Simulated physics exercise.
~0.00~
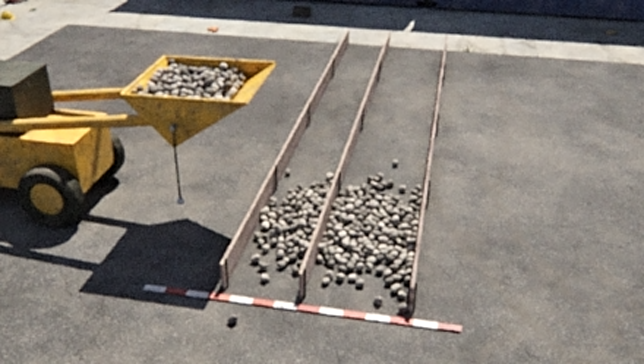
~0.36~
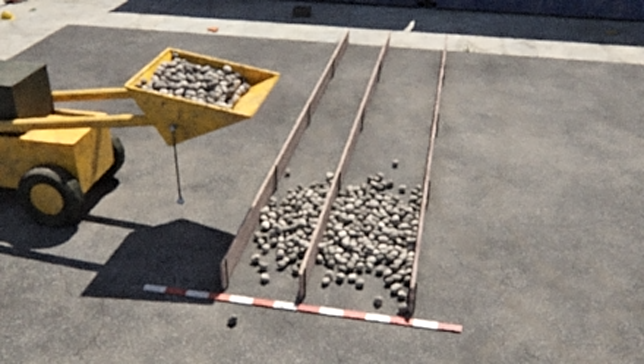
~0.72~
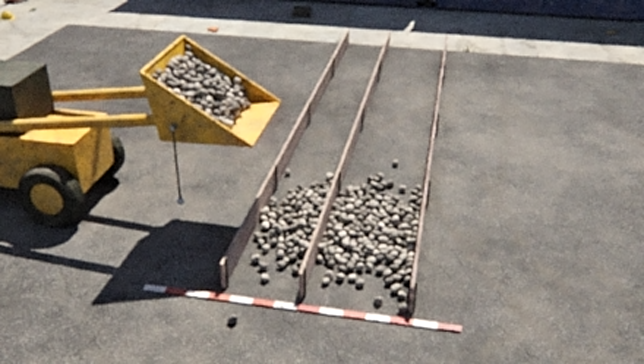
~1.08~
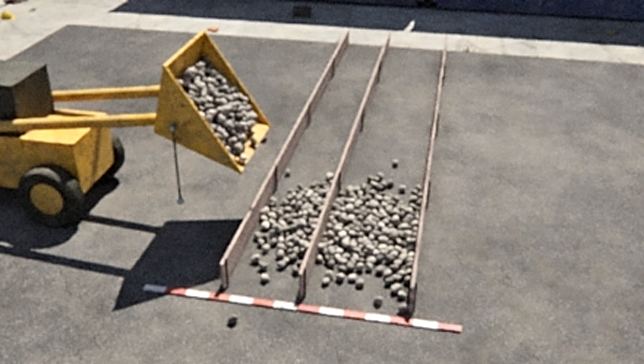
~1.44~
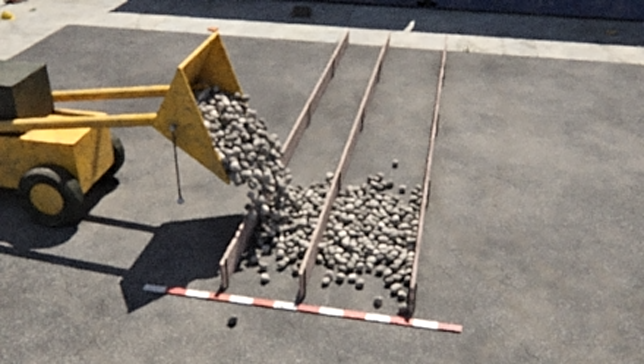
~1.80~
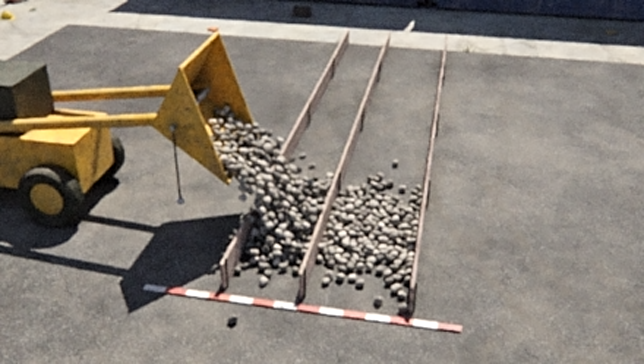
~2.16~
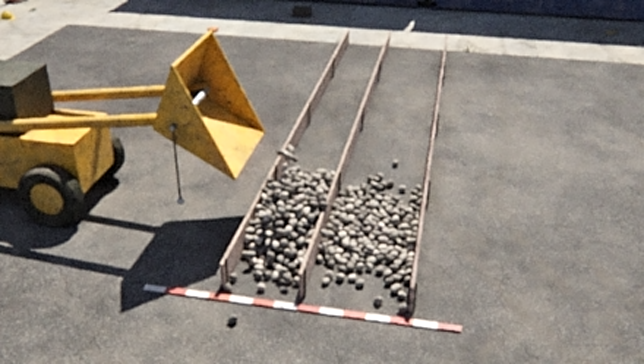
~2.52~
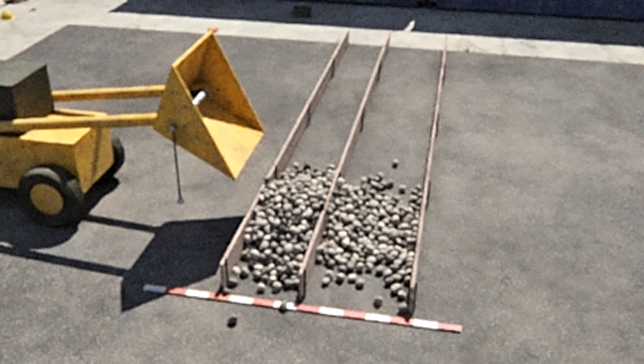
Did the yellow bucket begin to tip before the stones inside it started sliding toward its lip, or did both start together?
The bucket began tipping first, while the stones still rode along in it. They only started sliding toward the lip once it was steeply tilted.
A yellow loader on the left tipped its bucket of round stones further and further forward until they poured into the left of two boarded bays, beside stones already there, and it ended with the bucket empty and still tilted above the ground.
